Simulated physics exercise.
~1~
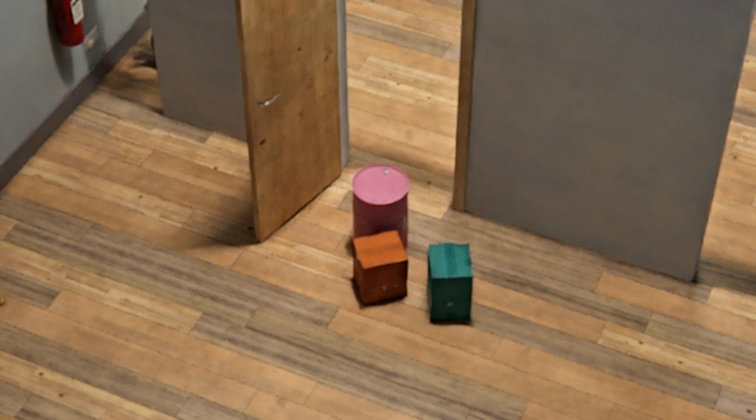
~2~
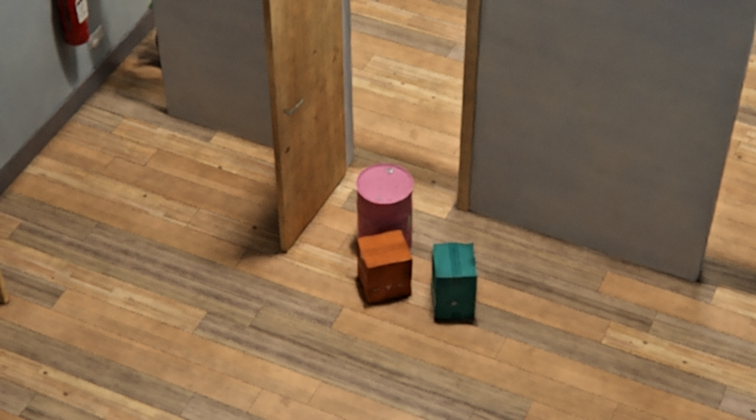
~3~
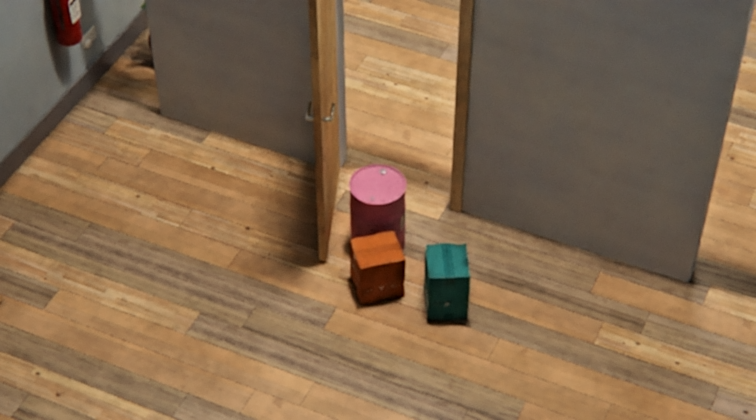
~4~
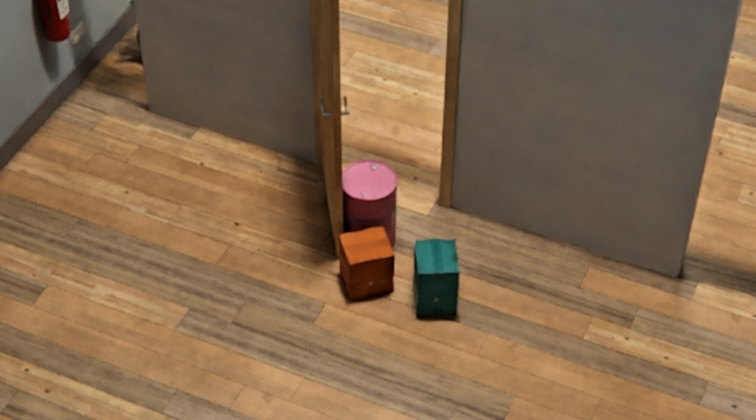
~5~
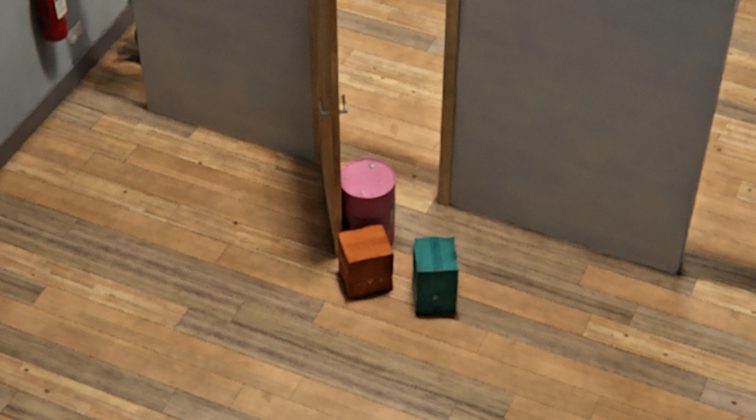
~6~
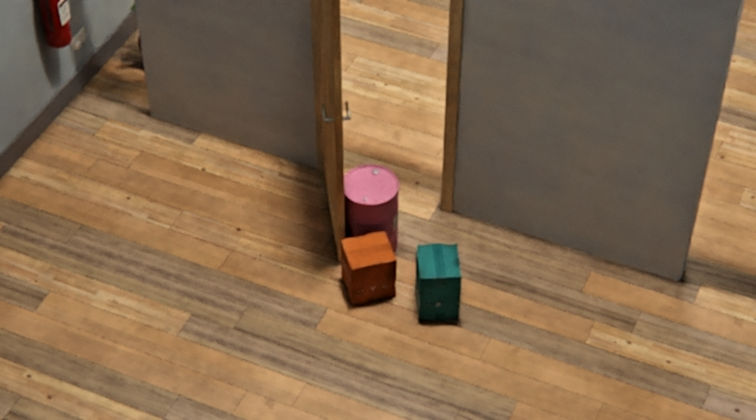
To begin with, a wooden door stands wide open in a grey-walled doorway, with a pink drum near the opening and an orange box and a turquoise box in front of it. The door swings steadily to the right, towards the drum, with no hand in sight. It turns until it is seen almost edge-on, then moves a little further and slows beside the drum and the orange box. There it comes to rest, still well open. The drum and both boxes stay where they were throughout, while the view sways slightly.
